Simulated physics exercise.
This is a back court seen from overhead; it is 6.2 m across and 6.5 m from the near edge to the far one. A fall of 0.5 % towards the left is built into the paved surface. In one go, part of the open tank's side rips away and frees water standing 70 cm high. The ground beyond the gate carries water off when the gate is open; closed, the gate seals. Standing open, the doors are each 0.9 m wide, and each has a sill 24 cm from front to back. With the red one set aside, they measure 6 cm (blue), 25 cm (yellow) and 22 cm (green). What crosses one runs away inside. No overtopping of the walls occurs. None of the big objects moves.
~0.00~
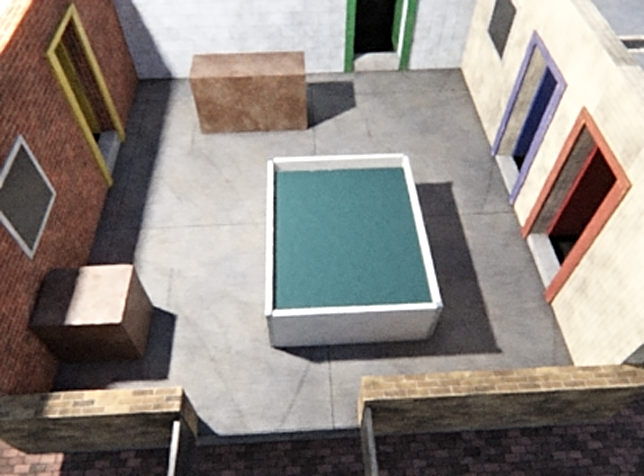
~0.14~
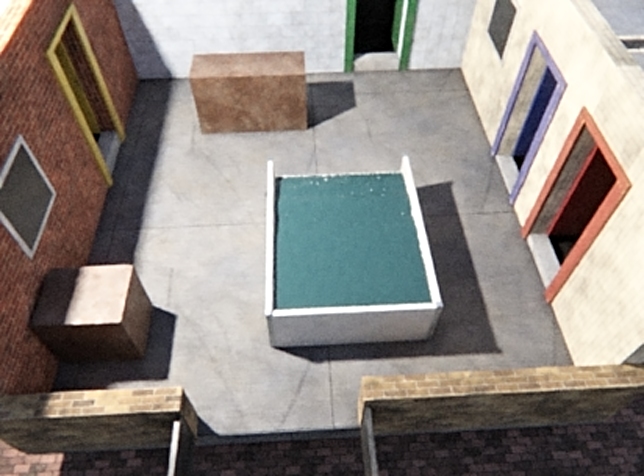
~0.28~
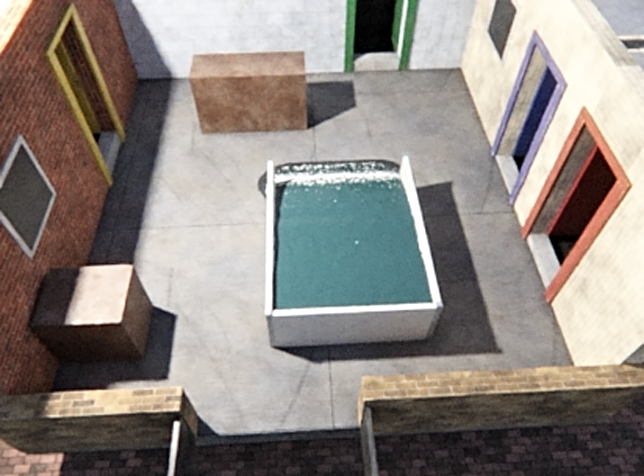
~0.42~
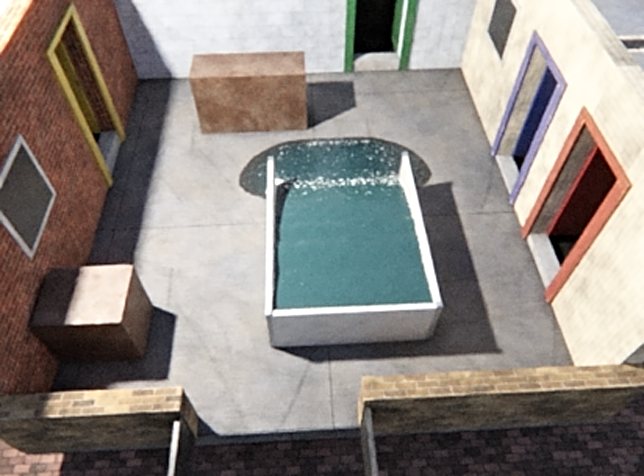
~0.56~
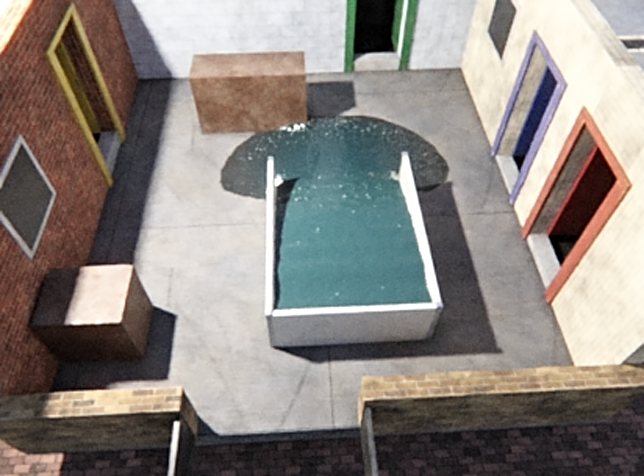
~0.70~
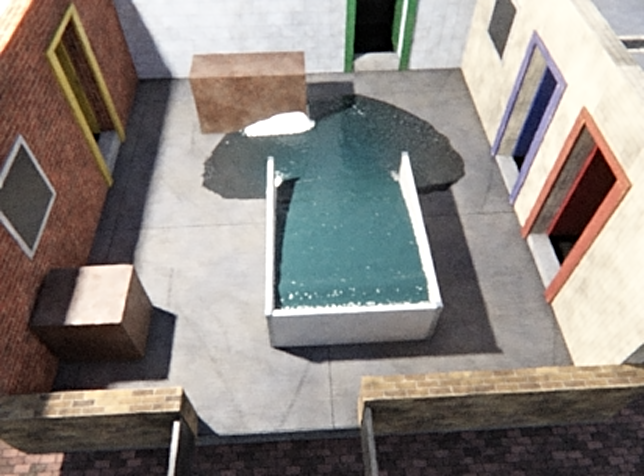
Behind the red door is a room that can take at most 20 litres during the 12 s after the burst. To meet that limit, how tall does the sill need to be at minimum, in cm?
At least 6 cm or so.
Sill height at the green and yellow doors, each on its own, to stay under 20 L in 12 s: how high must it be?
Close to 30 cm (green) and close to 19 cm (yellow).
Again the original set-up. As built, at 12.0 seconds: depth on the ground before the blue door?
Some 8.5 centimetres.
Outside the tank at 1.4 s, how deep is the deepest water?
Roughly 42 cm.
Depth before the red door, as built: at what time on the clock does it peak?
The level tops out near 9.0 seconds.
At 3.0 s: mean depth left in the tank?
The average depth is some 18 cm.
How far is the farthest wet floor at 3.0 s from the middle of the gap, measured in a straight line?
Near 4.8 m, more or less.
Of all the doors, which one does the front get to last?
Last in order comes the red door.
After 1.4 s water covers 35 % of the floor, deepest (42 cm) near (303, 135); it has not reached the red door.
After 3.0 s water covers 55 % of the floor, deepest (44 cm) near (458, 68); it has not reached the red door.
After 12.0 s water covers 100 % of the floor, deepest (14 cm) near (43, 423); 7 cm at the red door, 0 litres in over its 12 cm sill.
At the red door as built, the water arrived by 4.2 s and peaked near 10 cm at 8.8 s.
With a sill of 5.5 cm, 26 litres would have come in within the 12 s; with 7 cm, 12 litres. So under 20 litres takes about 6 cm.
